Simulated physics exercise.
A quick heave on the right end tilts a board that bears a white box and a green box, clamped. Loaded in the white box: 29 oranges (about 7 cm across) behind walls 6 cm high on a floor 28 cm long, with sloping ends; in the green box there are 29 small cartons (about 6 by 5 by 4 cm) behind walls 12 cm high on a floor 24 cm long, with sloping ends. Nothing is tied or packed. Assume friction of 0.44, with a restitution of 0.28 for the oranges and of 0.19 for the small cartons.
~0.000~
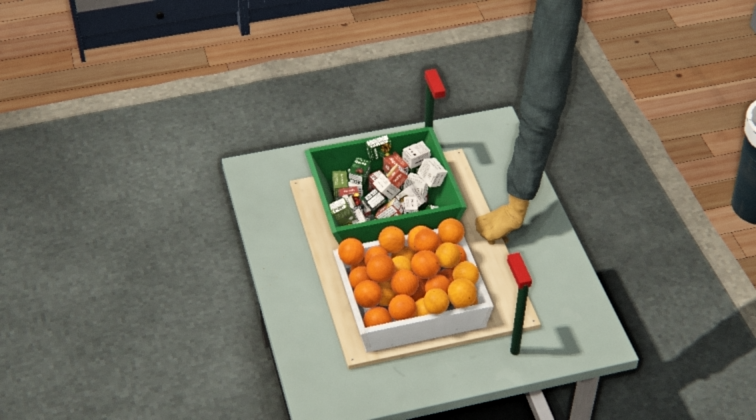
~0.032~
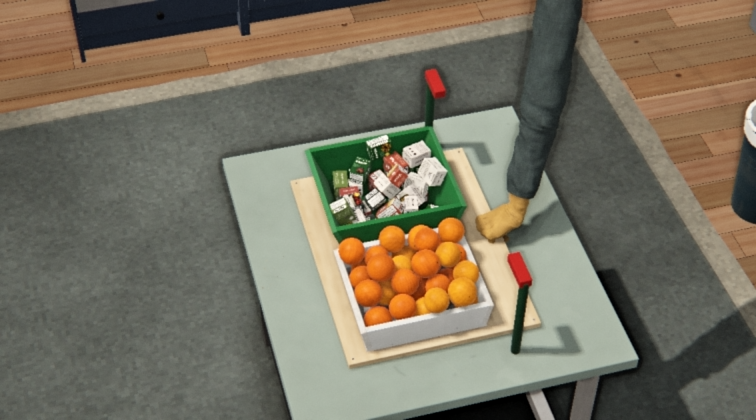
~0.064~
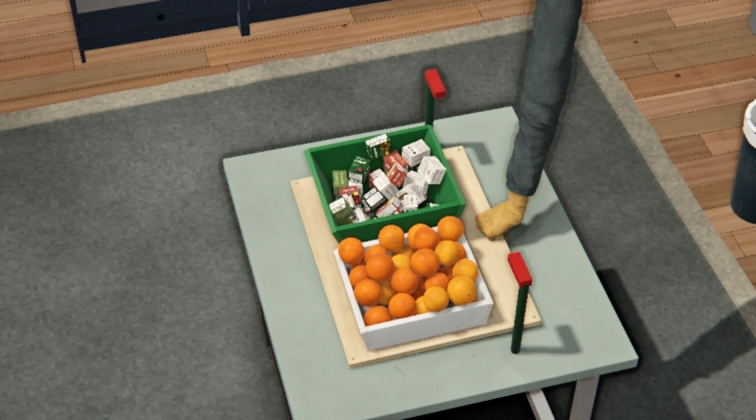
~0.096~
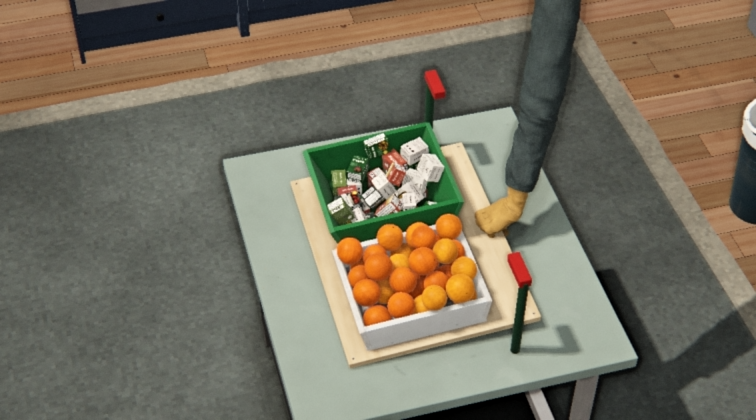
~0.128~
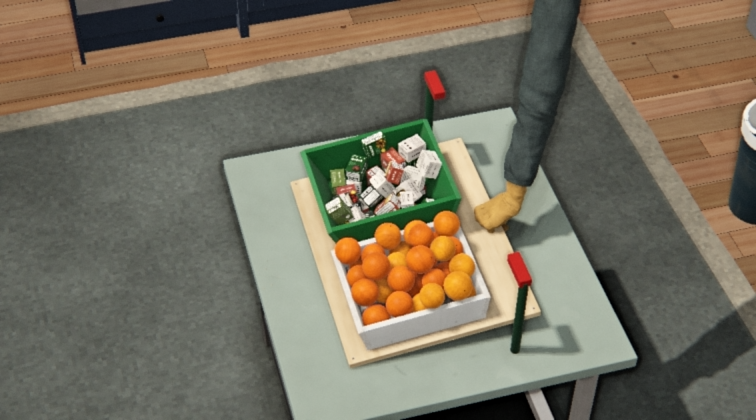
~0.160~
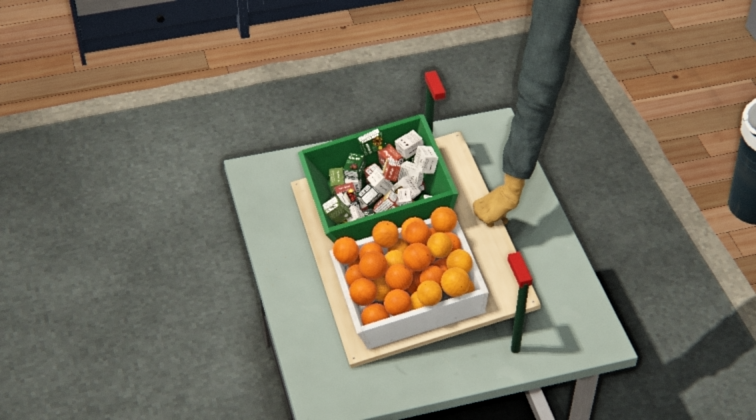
We see a green box of small cartons and a white box of oranges on a wooden board atop a table, beside a gloved hand; the board slowly tilts slightly, its far side rising, while both boxes stay on it.
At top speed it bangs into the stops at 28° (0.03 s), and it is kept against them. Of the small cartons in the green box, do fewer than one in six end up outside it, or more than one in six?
Fewer than one in six.
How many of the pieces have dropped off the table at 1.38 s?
Estimated tally of pieces: Close to 8.
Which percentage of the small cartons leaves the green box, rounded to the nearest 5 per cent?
Close to 0 in a hundred of them.
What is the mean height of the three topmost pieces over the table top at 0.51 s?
Mean height: Some 26 cm.
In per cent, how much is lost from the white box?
White box: 45%.
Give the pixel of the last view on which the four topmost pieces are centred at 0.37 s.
Mean place: About (375, 171) in the last picture.
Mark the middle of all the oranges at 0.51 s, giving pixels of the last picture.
I'd put it close to (363, 260).
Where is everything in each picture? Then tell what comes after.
In the first picture (we follow the rim corner now nearest the camera, unless another is named; the camera moves round a little), green box (by its farthest rim corner) at (429, 129); white box at (365, 330); tilt 0°; nothing out yet.
In the second picture, green box at (429, 128); white box at (366, 330); tilt 0°.
In the third picture, green box at (428, 126); white box at (366, 329); tilt 1°.
In the fourth picture, green box at (426, 124); white box at (365, 329); tilt 3°.
In the fifth picture, green box at (423, 121); white box at (363, 329); tilt 6°.
In the sixth picture, green box at (420, 116); white box at (362, 329); tilt 9°; nothing out yet.
After 0.27 s, it hits the stops.
After 0.37 s, tilt 28°; 0 of 29 out of the white box and 0 of 29 out of the green box.
After 0.51 s, tilt 28°; 4 of 29 out of the white box and 0 of 29 out of the green box.
After 0.77 s, tilt 28°; 10 of 29 out of the white box and 0 of 29 out of the green box.
Final count (at 1.38 s), 13 of 29 out of the white box and 0 of 29 out of the green box. Asked share, 0 of 29, 0 per cent.
